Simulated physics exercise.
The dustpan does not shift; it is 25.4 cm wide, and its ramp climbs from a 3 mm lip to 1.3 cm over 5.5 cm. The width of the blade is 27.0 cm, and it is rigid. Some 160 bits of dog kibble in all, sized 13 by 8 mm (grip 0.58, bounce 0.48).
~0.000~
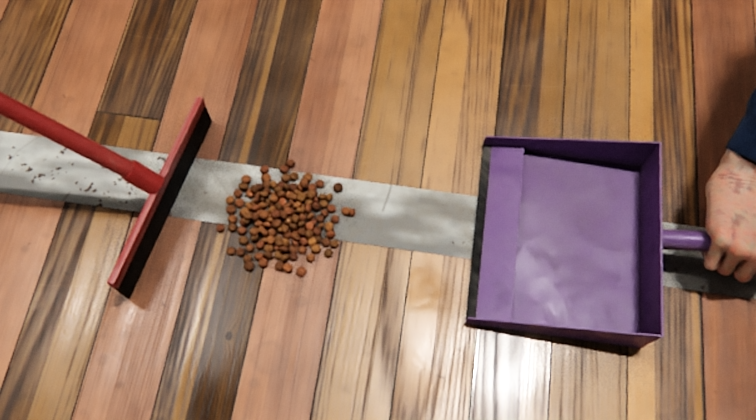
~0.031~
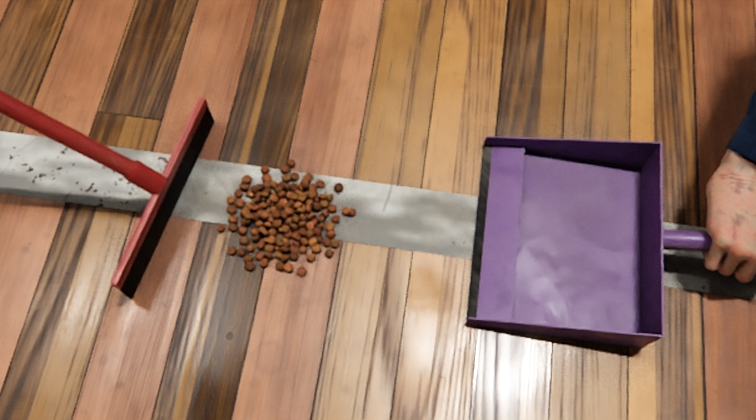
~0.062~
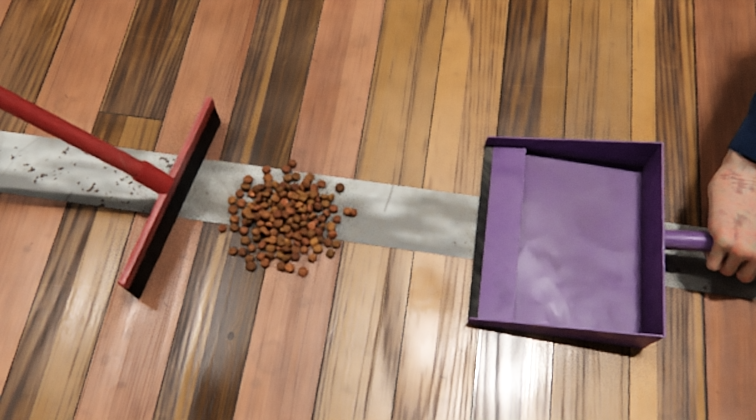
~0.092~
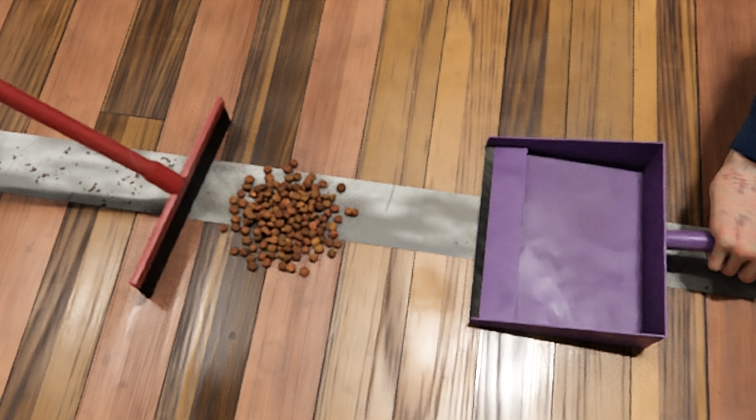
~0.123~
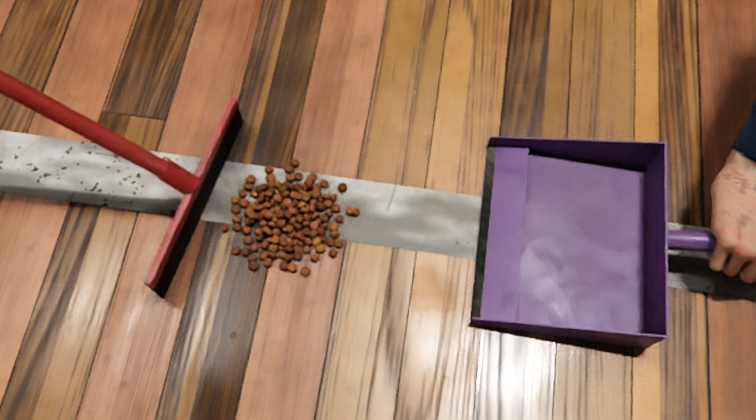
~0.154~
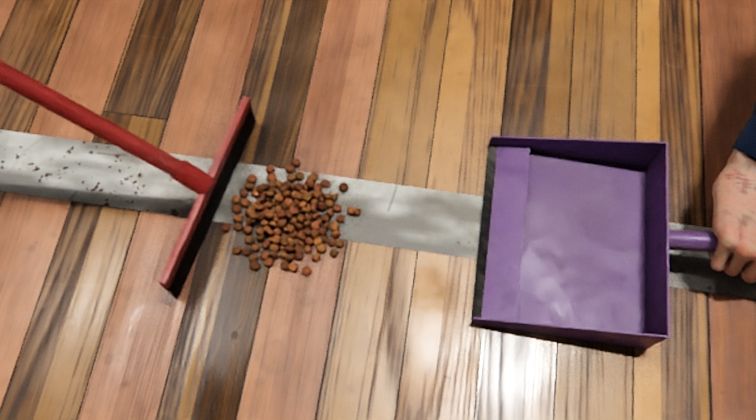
A red squeegee-like tool with a dark edge slides rightward across the floor, closing the gap to a heap of brown kibble, which stays essentially still. The view looks down on wooden planks crossed by a pale grey band. The tool is at left, the heap beside it, and at right a hand grips the handle of a purple dustpan, which stays in place.
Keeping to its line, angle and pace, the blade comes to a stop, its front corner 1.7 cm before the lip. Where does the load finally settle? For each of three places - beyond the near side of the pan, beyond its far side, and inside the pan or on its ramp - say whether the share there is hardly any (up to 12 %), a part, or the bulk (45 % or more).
Past the pan's near side: Hardly any, past the pan's far side: Hardly any, in the pan or on its ramp: A part.
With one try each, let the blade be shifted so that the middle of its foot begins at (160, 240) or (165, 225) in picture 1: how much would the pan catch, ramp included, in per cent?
25 and 25 per cent, roughly.
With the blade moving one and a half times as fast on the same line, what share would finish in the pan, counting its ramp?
Then some 20 in a hundred.
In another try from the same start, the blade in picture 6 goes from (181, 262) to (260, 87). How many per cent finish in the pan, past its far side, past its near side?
Final per cent - pan 0, far 10, near 0.
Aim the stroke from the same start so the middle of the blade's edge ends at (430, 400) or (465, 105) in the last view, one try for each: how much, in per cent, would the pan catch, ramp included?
Some 5 and 0 per cent.
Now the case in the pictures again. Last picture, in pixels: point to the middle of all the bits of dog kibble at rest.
About (468, 235).
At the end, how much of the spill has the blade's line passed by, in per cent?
Some 5 per cent.
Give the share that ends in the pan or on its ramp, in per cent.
Close to 20 in a hundred end up there.
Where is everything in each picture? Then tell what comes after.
The first frame shows blade from (115, 284) to (201, 104), moved 0.0 cm, 0 of the pieces shifted so far; middle of the pieces at (284, 215); pan at (572, 243).
The second frame shows blade from (117, 284) to (203, 104), moved 0.2 cm, 0 of the pieces shifted so far; middle of the pieces at (285, 216).
The third frame shows blade from (125, 284) to (210, 104), moved 1.0 cm, 0 of the pieces shifted so far; middle of the pieces at (286, 216).
The fourth frame shows blade from (136, 284) to (220, 104), moved 2.2 cm, 0 of the pieces shifted so far; middle of the pieces at (288, 216).
The fifth frame shows blade from (151, 284) to (234, 104), moved 3.8 cm, 0 of the pieces shifted so far; middle of the pieces at (289, 215).
The sixth frame shows blade from (166, 283) to (247, 104), moved 5.4 cm, 0 of the pieces shifted so far; middle of the pieces at (290, 215); pan at (578, 243). Its pace works out near 0.52 m/s, heading 8 degrees away from the viewer's side.
Then, at 0.45 s, middle of the blade 20 cm from the lip; 0 % over the lip, far side 0 %, near side 0 %.
Then, at 0.65 s, middle of the blade 10 cm from the lip; 0 % over the lip, far side 0 %, near side 5 %.
After 0.97 s, middle of the blade 4 cm from the lip; 20 % over the lip, far side 0 %, near side 5 %.
At rest (1.4 s), near side 5 %, far side 0 %, pan 20 %, in front of the lip or behind the blade 70 %.
